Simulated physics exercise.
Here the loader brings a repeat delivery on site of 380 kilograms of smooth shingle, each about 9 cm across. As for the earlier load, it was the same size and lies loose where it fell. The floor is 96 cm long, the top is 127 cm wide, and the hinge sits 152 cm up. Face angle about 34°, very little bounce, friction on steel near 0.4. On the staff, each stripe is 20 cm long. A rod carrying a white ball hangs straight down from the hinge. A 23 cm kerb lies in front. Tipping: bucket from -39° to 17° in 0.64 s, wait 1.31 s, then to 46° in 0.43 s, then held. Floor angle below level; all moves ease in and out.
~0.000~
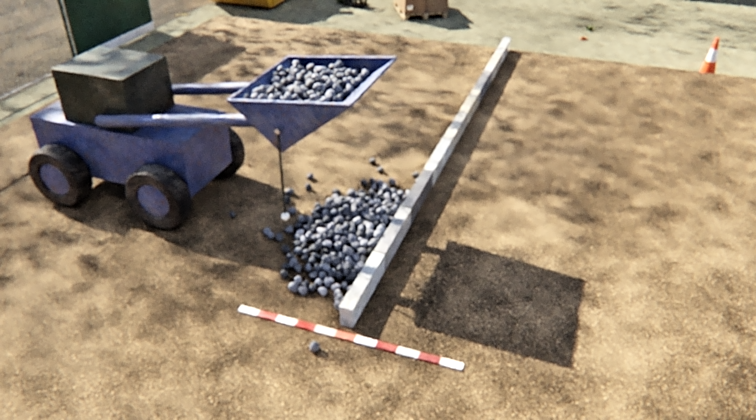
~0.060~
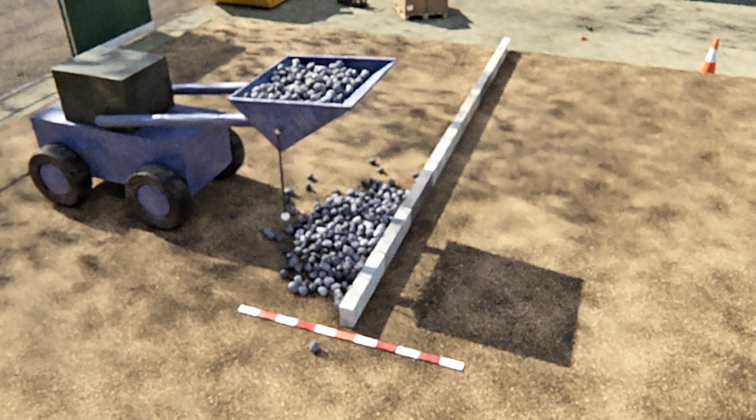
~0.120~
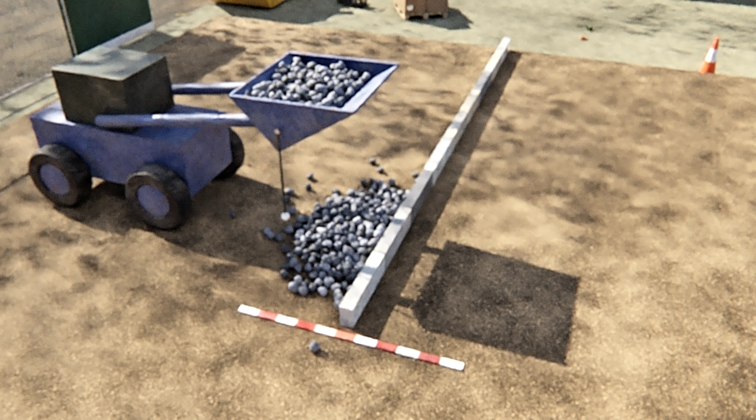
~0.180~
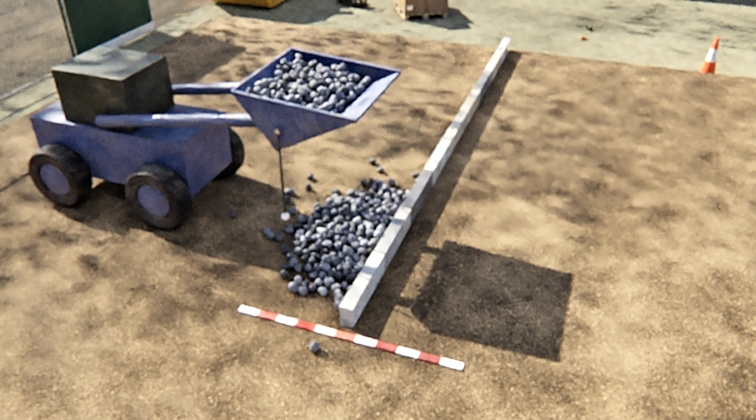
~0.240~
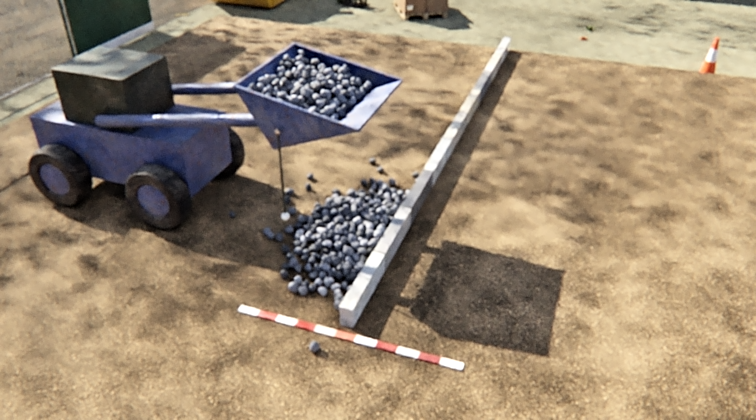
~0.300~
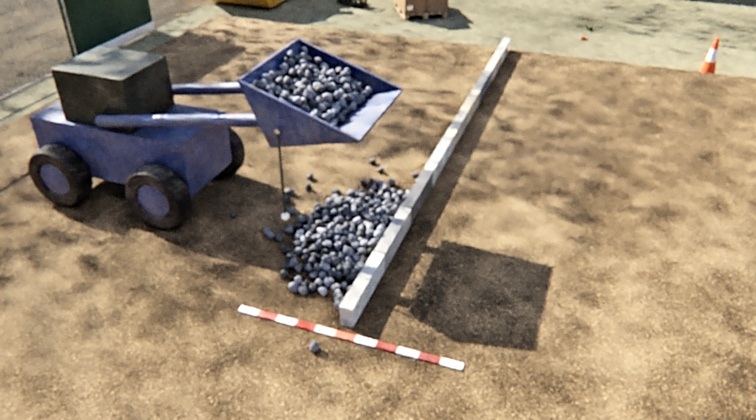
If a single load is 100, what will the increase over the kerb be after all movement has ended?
The increase will be around 78 per cent.
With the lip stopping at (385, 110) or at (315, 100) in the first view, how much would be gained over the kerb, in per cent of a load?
First place: Roughly 95 %; second place: Roughly 25 %.
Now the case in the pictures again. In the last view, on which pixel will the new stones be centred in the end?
In the last view, about pixel (424, 241).
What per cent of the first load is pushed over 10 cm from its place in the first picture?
0 per cent.
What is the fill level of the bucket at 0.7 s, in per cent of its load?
Near 100 per cent of the load is held.
After 0.5 s the floor is at 8°; in per cent of one load, 100 in the bucket, 100 on this side of the kerb; the foremost stones are at (391, 226).
After 0.7 s the floor is at 17°; in per cent of one load, 100 in the bucket, 100 on this side of the kerb; the foremost stones are at (391, 226).
After 2.8 s the floor is at 46°; in per cent of one load, 0 in the bucket, 123 on this side of the kerb, 77 over the kerb; the foremost stones are at (586, 257).
After 5.7 s the floor is at 46°; in per cent of one load, 0 in the bucket, 122 on this side of the kerb, 78 over the kerb; the foremost stones are at (590, 257). Net gain over the kerb, 78.
